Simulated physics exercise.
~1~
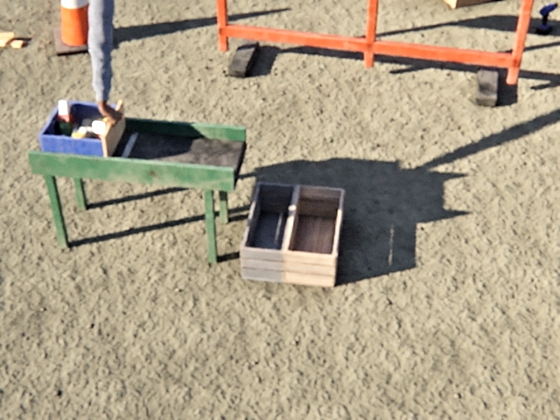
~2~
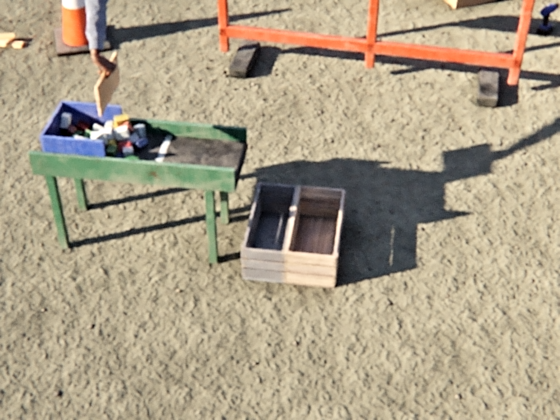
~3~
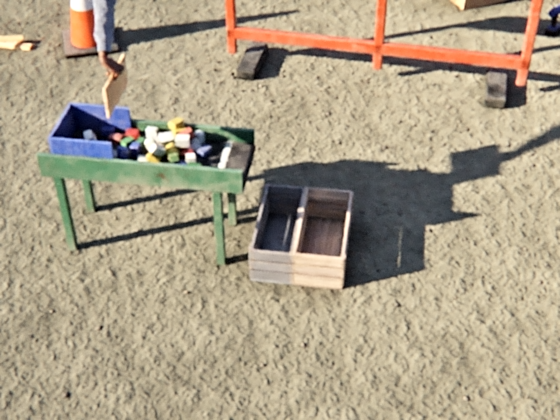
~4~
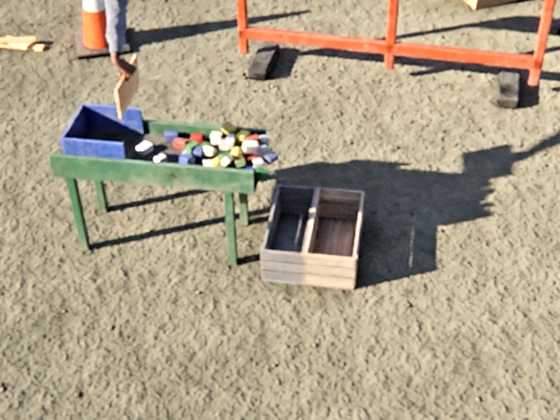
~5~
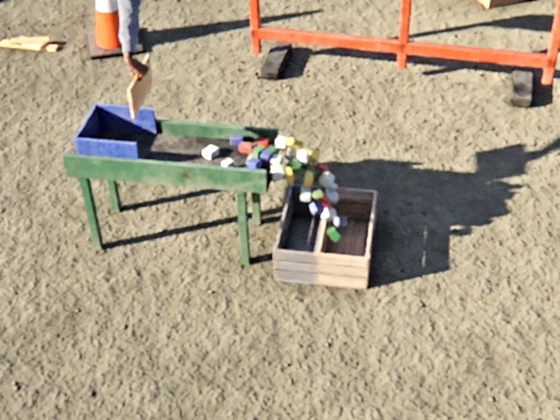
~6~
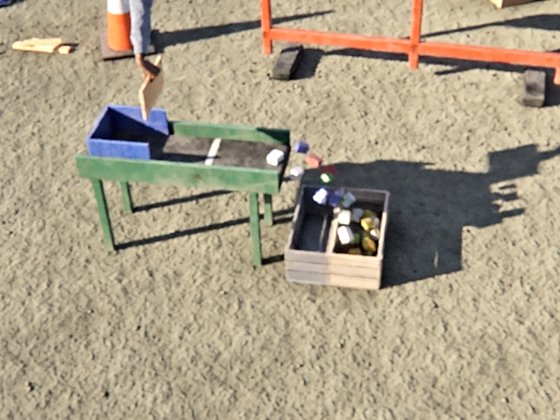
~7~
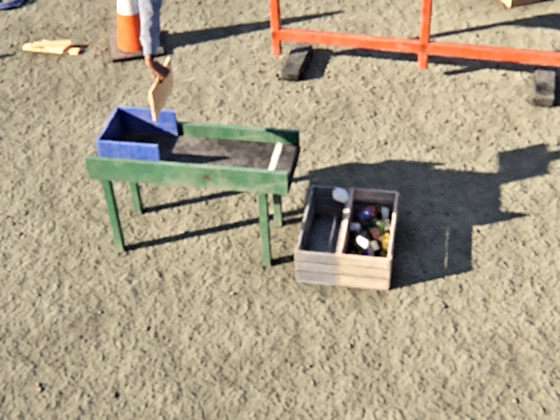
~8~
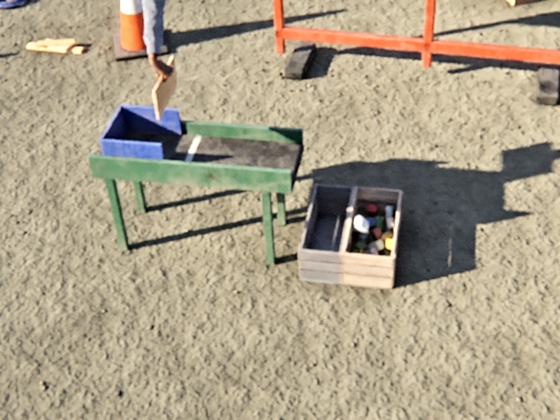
On a patch of sandy, gritty ground seen from above at an angle, a green table with a dark belt stands left of a wooden box split into two compartments. An orange and white cone and an orange barrier stand behind. A hand at the upper left lifts a wooden gate from a blue pen full of colourful toy bricks. The bricks spread rightward along the belt, then spill off its end in a tumbling stream. They drop into the box's right compartment, leaving the pen and belt empty and the left compartment bare, while the hand still holds up the gate.
